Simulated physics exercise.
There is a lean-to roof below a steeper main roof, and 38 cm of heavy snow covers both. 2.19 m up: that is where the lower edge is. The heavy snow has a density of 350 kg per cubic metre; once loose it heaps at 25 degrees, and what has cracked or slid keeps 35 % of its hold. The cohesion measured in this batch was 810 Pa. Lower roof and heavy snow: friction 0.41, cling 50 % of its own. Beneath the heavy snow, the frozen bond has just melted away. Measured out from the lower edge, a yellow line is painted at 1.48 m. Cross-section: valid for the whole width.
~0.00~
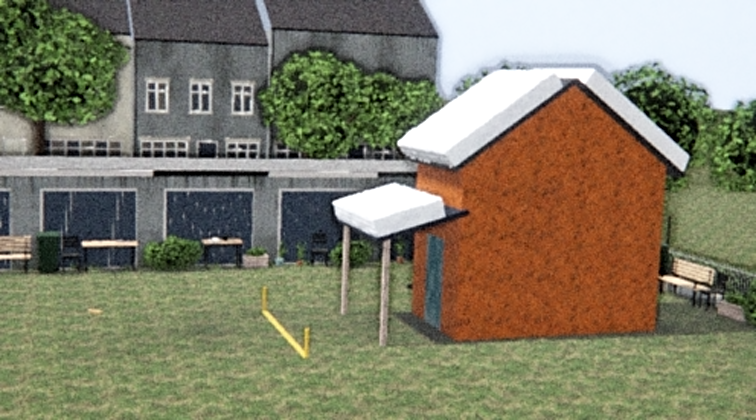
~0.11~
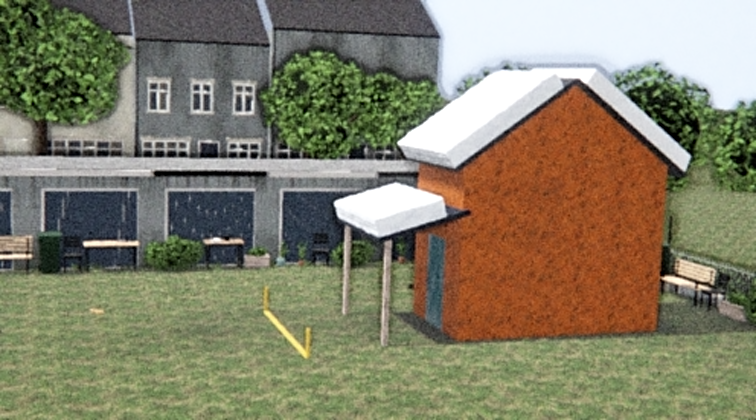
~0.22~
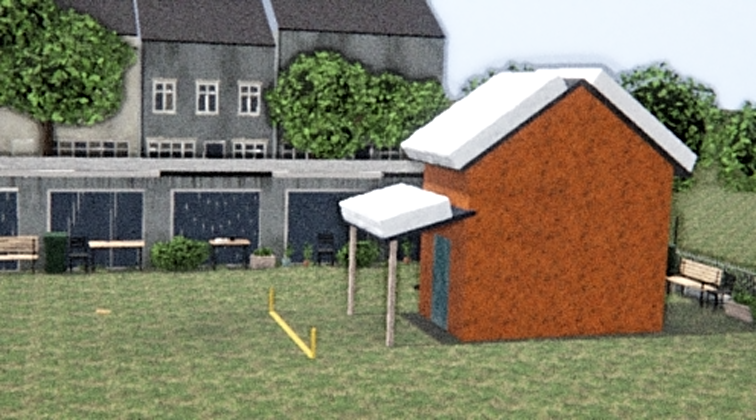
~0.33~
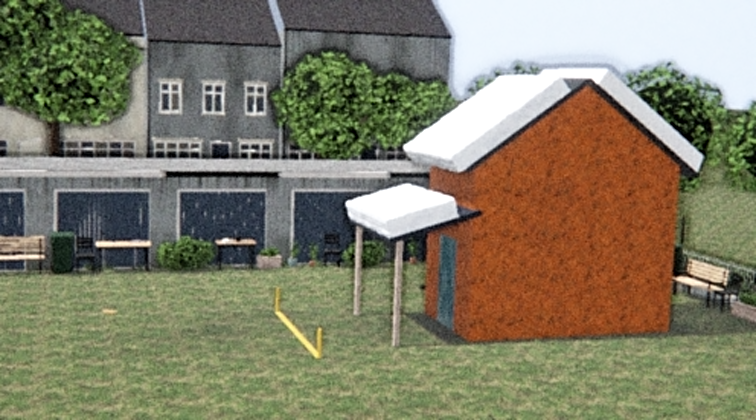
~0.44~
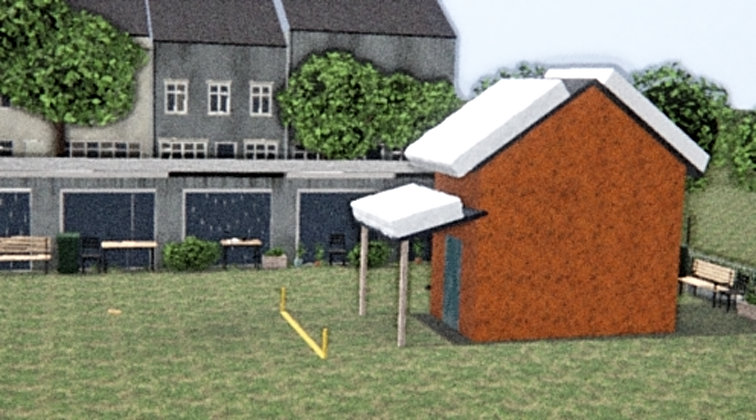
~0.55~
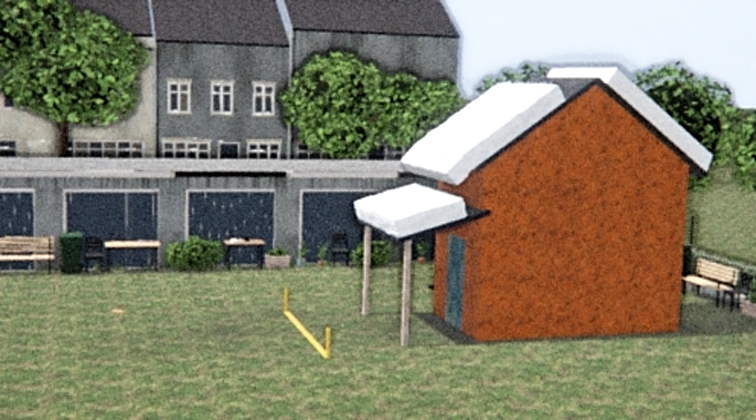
On a lawn beside grey garages, thick snow slides slowly down the left roof slope of an orange-red hut above its snow-covered porch.
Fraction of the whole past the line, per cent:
41 out of 100.
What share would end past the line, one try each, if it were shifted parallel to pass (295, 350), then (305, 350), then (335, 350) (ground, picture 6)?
Roughly 25 %, then 35 %, then 50 %.
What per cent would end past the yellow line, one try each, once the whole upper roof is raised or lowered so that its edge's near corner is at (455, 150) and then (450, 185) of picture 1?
It would be 50 percent for the first setting and 25 percent for the second.
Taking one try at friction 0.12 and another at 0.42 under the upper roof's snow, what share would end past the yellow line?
About 50 % in the first try and about 25 % in the second.
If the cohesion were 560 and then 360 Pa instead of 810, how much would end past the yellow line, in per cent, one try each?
Respectively 50 % and 50 %.
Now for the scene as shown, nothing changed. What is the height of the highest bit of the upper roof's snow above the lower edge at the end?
Roughly 0.7 m.
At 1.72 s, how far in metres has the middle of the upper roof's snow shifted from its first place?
I'd reckon close to 4.0 m.
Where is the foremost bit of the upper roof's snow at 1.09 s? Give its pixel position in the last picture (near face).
Pixel: Approx. (398, 206).
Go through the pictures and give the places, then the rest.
Leading edge of the heavy snow at (452, 164), in the first frame.
Leading edge of the heavy snow at (454, 146), its middle shifted 1.9 cm, in the second frame.
Leading edge of the heavy snow at (456, 167), its middle shifted 7.9 cm, 3 % of it past the upper edge, in one piece, in the third frame.
Leading edge of the heavy snow at (459, 156), its middle shifted 18 cm, 6 % of it past the upper edge, in one piece, in the fourth frame.
Leading edge of the heavy snow at (459, 159), its middle shifted 32 cm, 12 % of it past the upper edge, in one piece, in the fifth frame.
Leading edge of the heavy snow at (455, 164), its middle shifted 51 cm, 18 % of it past the upper edge, cracking, in the sixth frame.
After 1.09 s, none is below the lower edge and 0 % is past the line.
After 1.72 s, 33 % is below the lower edge and 2 % is past the line.
After 2.36 s, 74 % is below the lower edge and 36 % is past the line.
After 3.00 s, 78 % is below the lower edge and 41 % is past the line.
After 3.60 s, at the end, 78 % is below the lower edge and 41 % is past the line.
